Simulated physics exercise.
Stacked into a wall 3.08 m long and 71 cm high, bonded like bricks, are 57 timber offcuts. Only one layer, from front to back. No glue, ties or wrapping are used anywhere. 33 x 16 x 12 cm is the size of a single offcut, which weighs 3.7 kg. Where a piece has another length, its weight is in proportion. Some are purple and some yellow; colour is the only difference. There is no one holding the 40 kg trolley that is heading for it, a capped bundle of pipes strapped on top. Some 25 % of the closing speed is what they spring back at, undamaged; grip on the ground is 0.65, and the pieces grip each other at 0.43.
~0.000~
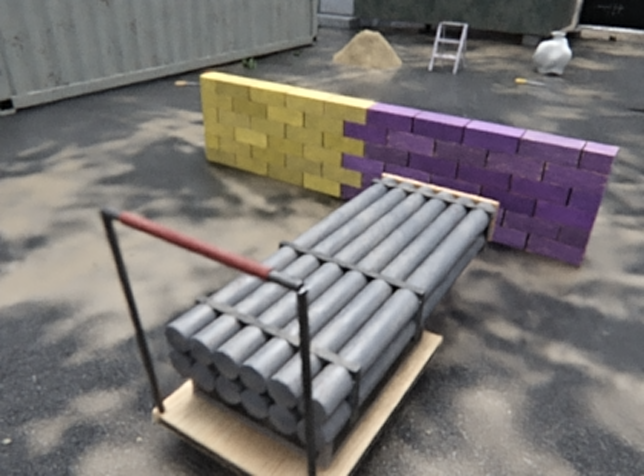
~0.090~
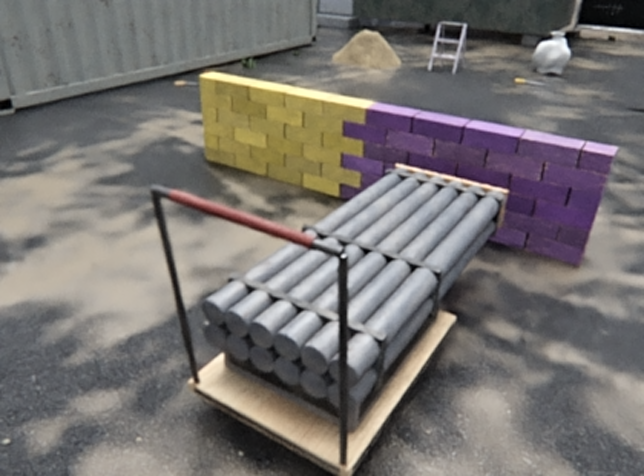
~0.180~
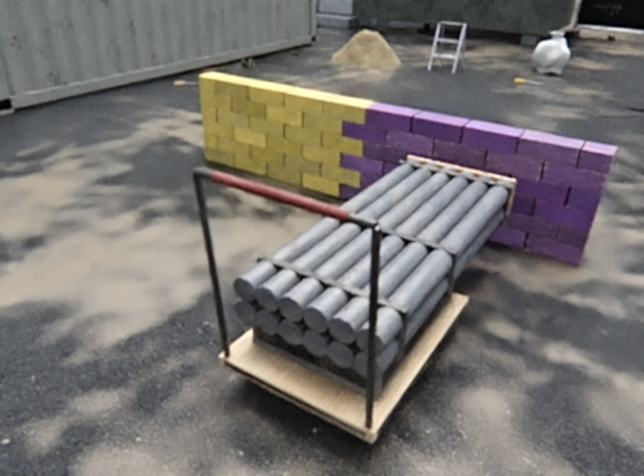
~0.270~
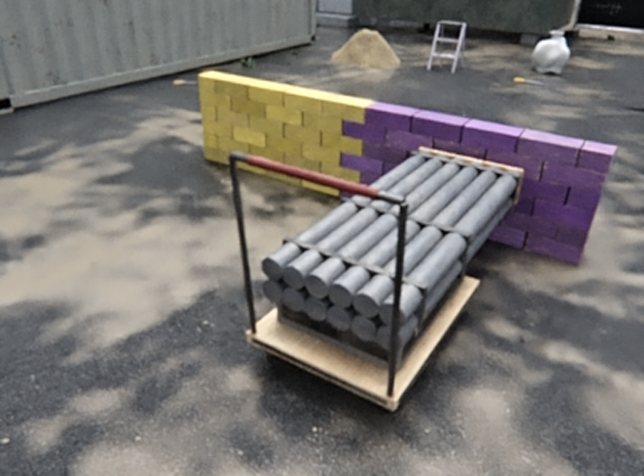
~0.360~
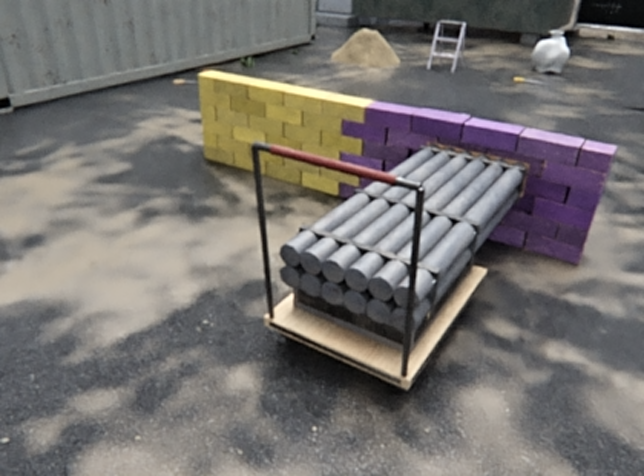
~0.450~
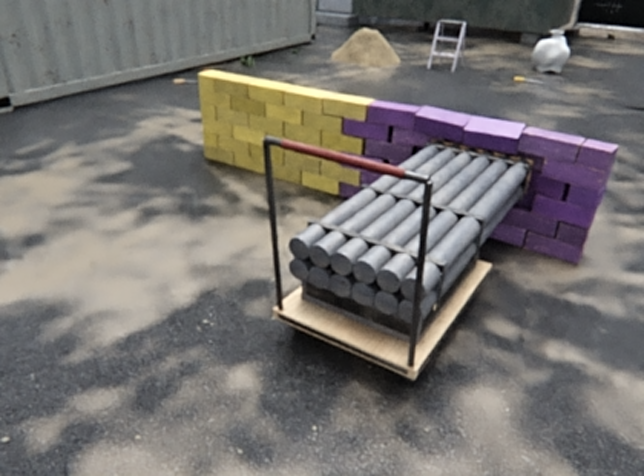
A wall of yellow and purple blocks stood on the pavement as a trolley loaded with grey cylinders rolled up to its purple side and pushed in, shifting some of the purple blocks.
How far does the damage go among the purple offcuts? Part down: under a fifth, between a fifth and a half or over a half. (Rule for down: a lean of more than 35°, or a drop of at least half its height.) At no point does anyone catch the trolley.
Tally: Past the halfway mark.
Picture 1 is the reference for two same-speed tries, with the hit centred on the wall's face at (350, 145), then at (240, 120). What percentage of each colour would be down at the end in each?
Down by colour - purple: 40%, then 0%; yellow: 30%, then 60%.
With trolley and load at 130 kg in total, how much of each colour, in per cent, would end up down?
In that case purple comes to 60 and yellow to 0 percent.
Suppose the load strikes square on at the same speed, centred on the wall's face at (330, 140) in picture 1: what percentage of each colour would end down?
Result - purple: 20 %; yellow: 50 %.
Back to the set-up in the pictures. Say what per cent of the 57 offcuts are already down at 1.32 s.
It's 35 percent at that point.
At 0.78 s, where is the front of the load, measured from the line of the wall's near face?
It has gone roughly 25 centimetres beyond.
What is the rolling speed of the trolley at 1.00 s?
Speed: Around 0.3 m/s.
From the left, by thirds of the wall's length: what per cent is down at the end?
Per cent - left 0, middle 40, right 70.
After 0.58 s, load 17 cm past the wall's line, still rolling; none of the 30 purple offcuts down (0 of 57 in all colours); top purple offcut 11° from how it stood.
After 0.78 s, load 24 cm past the wall's line, still rolling; 8 of the 30 purple offcuts down (8 of 57 in all colours); top purple offcut 30° from how it stood.
After 1.00 s, load 32 cm past the wall's line, still rolling; 18 of the 30 purple offcuts down (19 of 57 in all colours); top purple offcut 71° from how it stood, 29 cm lower.
After 1.32 s, load 41 cm past the wall's line, still rolling; 19 of the 30 purple offcuts down (20 of 57 in all colours); top purple offcut on its side.
In the end (2.6 s), load 57 cm past the wall's line, stopped; 19 of the 30 purple offcuts down (20 of 57 in all colours); top purple offcut 60 cm lower; top yellow offcut unmoved. That is 63 per cent. From the last view, middles, top purple offcut near (384, 139), top yellow offcut near (237, 86).
